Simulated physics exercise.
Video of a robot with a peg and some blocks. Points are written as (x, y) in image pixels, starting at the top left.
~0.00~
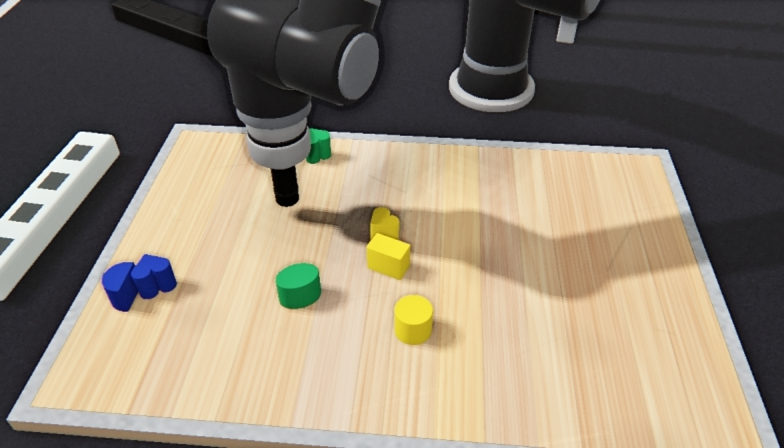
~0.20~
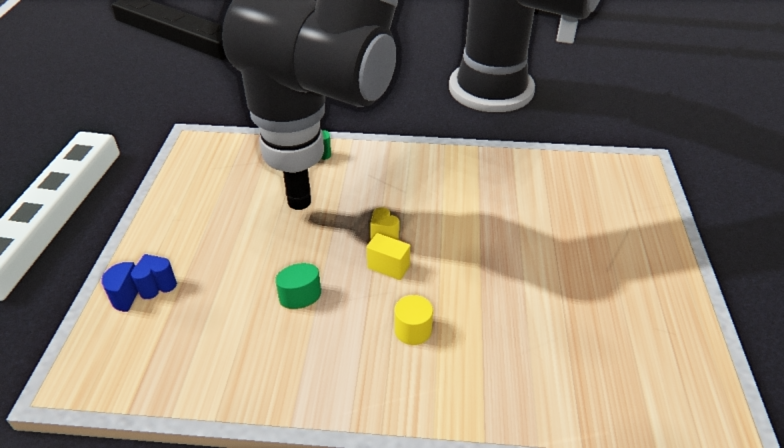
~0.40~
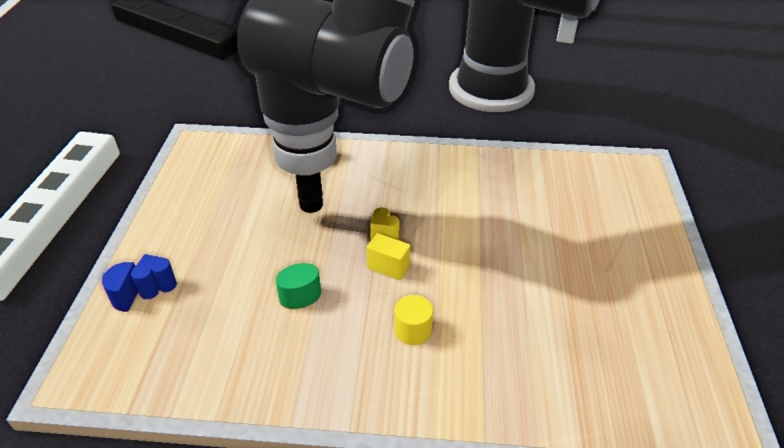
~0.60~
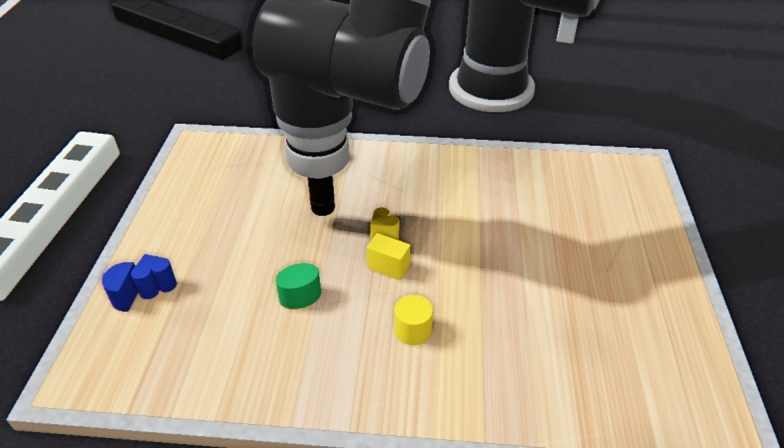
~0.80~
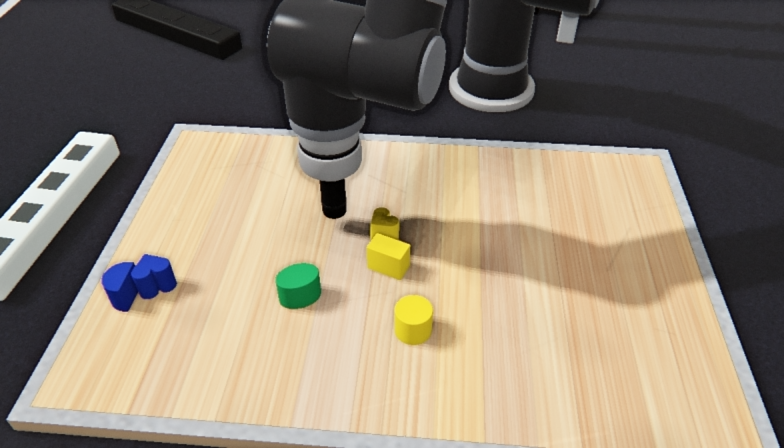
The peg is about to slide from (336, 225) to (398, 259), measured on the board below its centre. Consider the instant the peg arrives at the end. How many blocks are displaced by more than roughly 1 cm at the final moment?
Expect two.
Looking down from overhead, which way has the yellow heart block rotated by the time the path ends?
The sense of turning is anti-clockwise.
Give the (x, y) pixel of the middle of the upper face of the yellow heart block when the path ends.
Answer: (408, 222).
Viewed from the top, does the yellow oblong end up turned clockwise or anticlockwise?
With the clock.
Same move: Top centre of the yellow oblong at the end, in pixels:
I'd say the yellow oblong ends with its top centre at (405, 263).
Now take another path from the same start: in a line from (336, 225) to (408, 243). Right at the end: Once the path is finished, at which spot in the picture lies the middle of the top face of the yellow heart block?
I think it will end close to (427, 234).
On the path given first. Halfway along, peg (366, 229); yellow heart block (390, 219), turned 15° anticlockwise.
At the end, peg (398, 246); yellow heart block (408, 222), turned 60° anticlockwise; yellow oblong (405, 263), turned 30° clockwise.
